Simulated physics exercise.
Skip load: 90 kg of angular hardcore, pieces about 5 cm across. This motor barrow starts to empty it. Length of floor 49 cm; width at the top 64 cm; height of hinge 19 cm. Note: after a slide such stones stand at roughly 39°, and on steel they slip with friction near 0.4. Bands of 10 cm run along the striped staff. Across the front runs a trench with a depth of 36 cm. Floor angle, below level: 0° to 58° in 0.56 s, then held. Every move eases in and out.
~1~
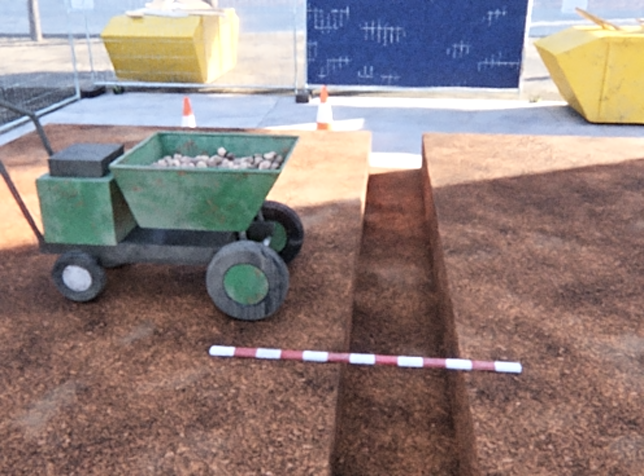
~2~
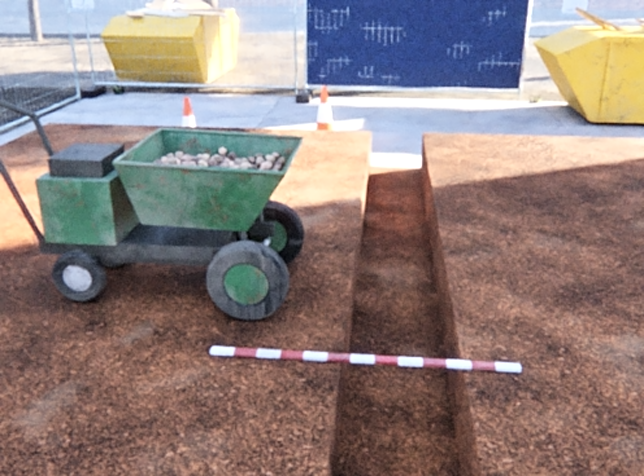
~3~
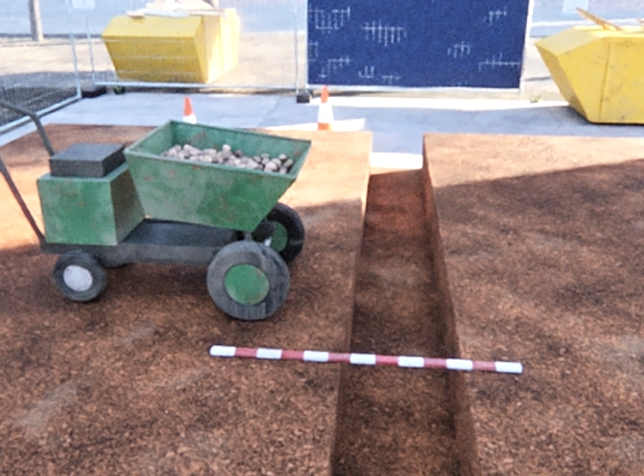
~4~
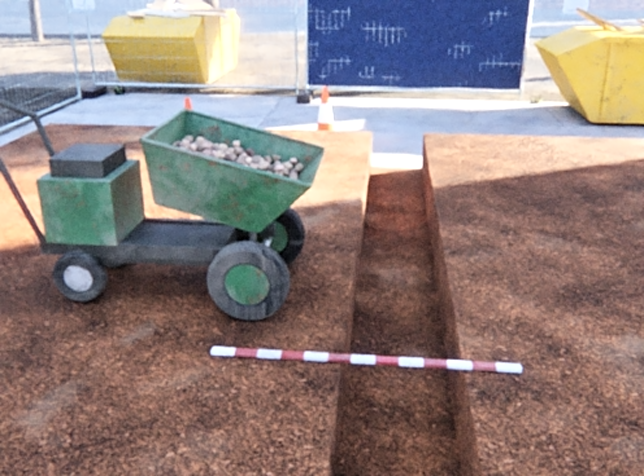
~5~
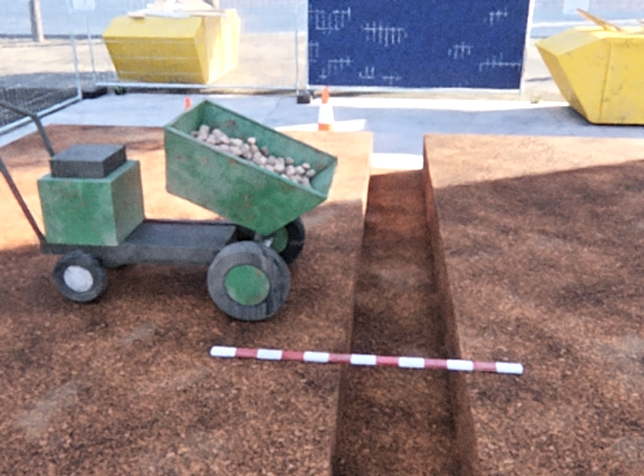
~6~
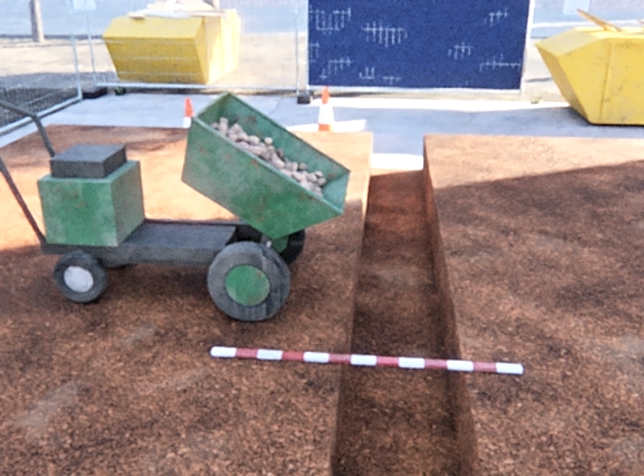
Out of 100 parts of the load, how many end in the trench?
Some 26 out of 100.
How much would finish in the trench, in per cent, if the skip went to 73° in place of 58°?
Roughly 75 percent.
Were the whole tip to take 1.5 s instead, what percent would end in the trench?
My guess is near 5 percent.
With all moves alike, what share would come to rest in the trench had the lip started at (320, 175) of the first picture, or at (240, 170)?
Estimates: 15 % then 25 %.
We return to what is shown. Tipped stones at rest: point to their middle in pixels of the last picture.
Roughly at (424, 355).
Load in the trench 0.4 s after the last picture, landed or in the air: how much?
Some 0 per cent.
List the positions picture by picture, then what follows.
The first frame shows lip at (281, 172), floor tilted 0°, highest stones at (216, 161).
The second frame shows lip at (285, 174), floor tilted 2°, highest stones at (207, 160).
In the third frame, the skip is at 7°, its lip at (296, 178); the top of the load is at (182, 155).
In the fourth frame, the skip is at 14°, its lip at (311, 187); the top of the load is at (192, 146).
In the fifth frame, the skip is at 23°, its lip at (327, 199); the top of the load is at (206, 136).
In the sixth frame, the skip is at 32°, its lip at (342, 214); the top of the load is at (220, 128).
Then, 0.1 s after the last picture the floor is at 49°, 100 % in the skip; the foremost stones are at (336, 225).
Then, 0.4 s after the last picture the floor is at 58°, 98 % in the skip, 2 % in the trench; the foremost stones are at (387, 252).
Then, 0.7 s after the last picture the floor is at 58°, 78 % in the skip, 21 % in the trench, 1 % past the trench; the foremost stones are at (466, 278).
Then, 2.7 s after the last picture the floor is at 58°, 73 % in the skip, 26 % in the trench, 1 % past the trench; the foremost stones are at (489, 289).
